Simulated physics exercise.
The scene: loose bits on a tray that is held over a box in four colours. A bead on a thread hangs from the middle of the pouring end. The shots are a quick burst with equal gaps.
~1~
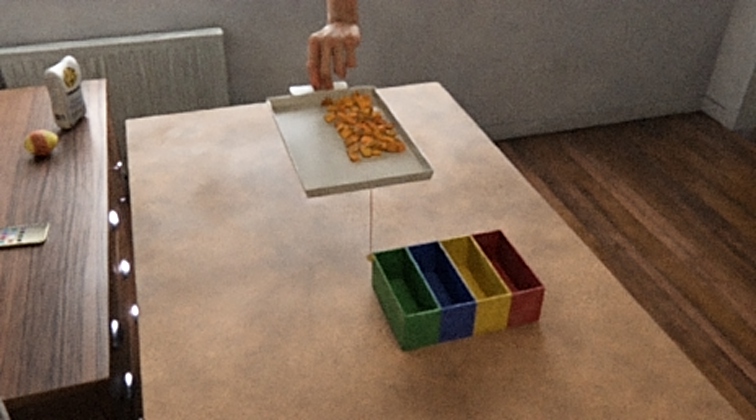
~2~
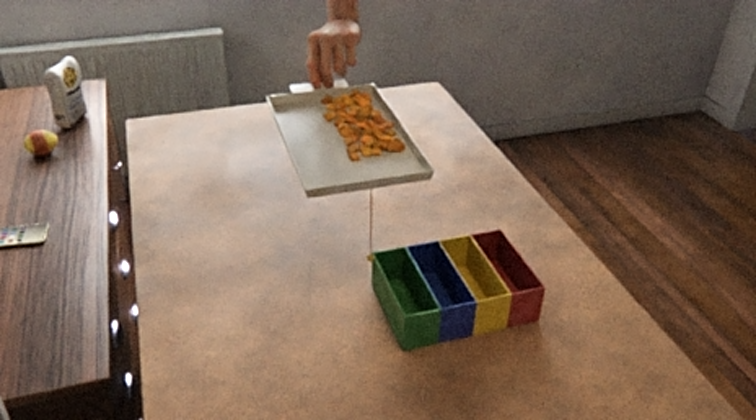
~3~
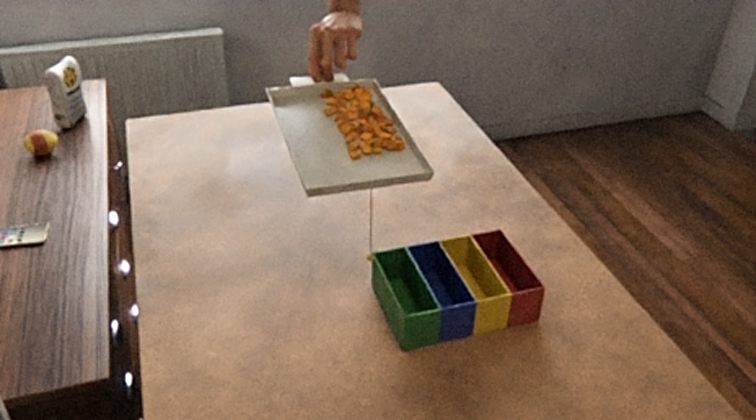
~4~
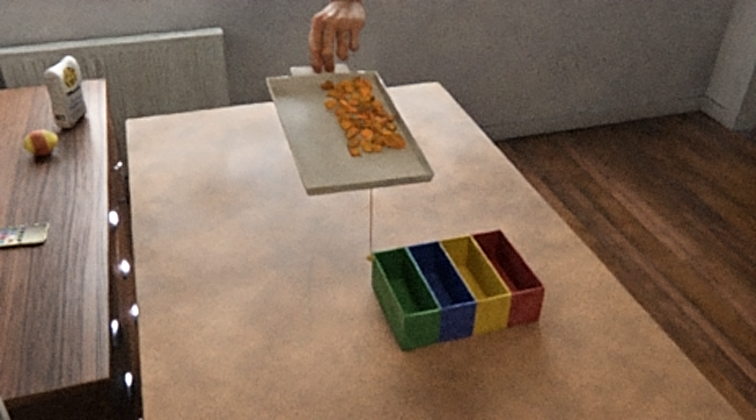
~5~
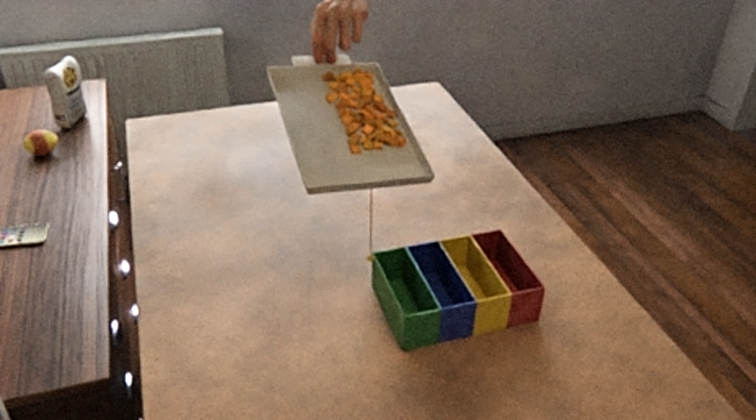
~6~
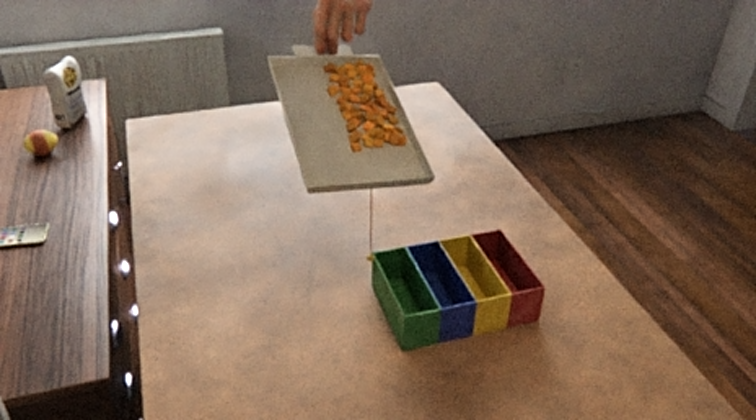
A hand raising the far end of a tray of small orange pieces, steadily steepening its slope above a four-coloured box.
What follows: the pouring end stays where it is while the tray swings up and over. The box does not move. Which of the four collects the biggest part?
Fullest: The blue cell.
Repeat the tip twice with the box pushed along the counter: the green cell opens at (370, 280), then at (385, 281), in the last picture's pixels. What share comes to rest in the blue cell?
About 40 and 70 per cent.
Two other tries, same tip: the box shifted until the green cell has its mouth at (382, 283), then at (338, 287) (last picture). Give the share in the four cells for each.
First some 100, then 100 per cent.
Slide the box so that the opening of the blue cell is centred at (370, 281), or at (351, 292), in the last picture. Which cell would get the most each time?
At the first place the red cell, at the second the cell in red.
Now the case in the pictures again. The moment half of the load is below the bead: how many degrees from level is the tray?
At about 105°.
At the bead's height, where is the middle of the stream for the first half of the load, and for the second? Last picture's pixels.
Early half (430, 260), late half (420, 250).
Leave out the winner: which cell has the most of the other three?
Next in line is that green cell.
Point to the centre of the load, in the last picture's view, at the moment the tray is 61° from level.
At about (411, 170).
Shortly afterwards, tray tipped steeply; all but a few on the tray; only a few in the green cell; a little falling or outside the box.
Next, tray tipped right over; near half on the tray; near a quarter in the blue cell; a little in the green cell; only a few in the yellow cell; only a few falling or outside the box.
Some moments later, tray tipped past a quarter turn; near two thirds in the blue cell; near a third in the green cell; only a few in the yellow cell; only a few falling or outside the box.
In the end, tray tipped past a quarter turn; near two thirds in the blue cell; near a third in the green cell; only a few in the yellow cell; none at all in the red cell; only a few outside the box.
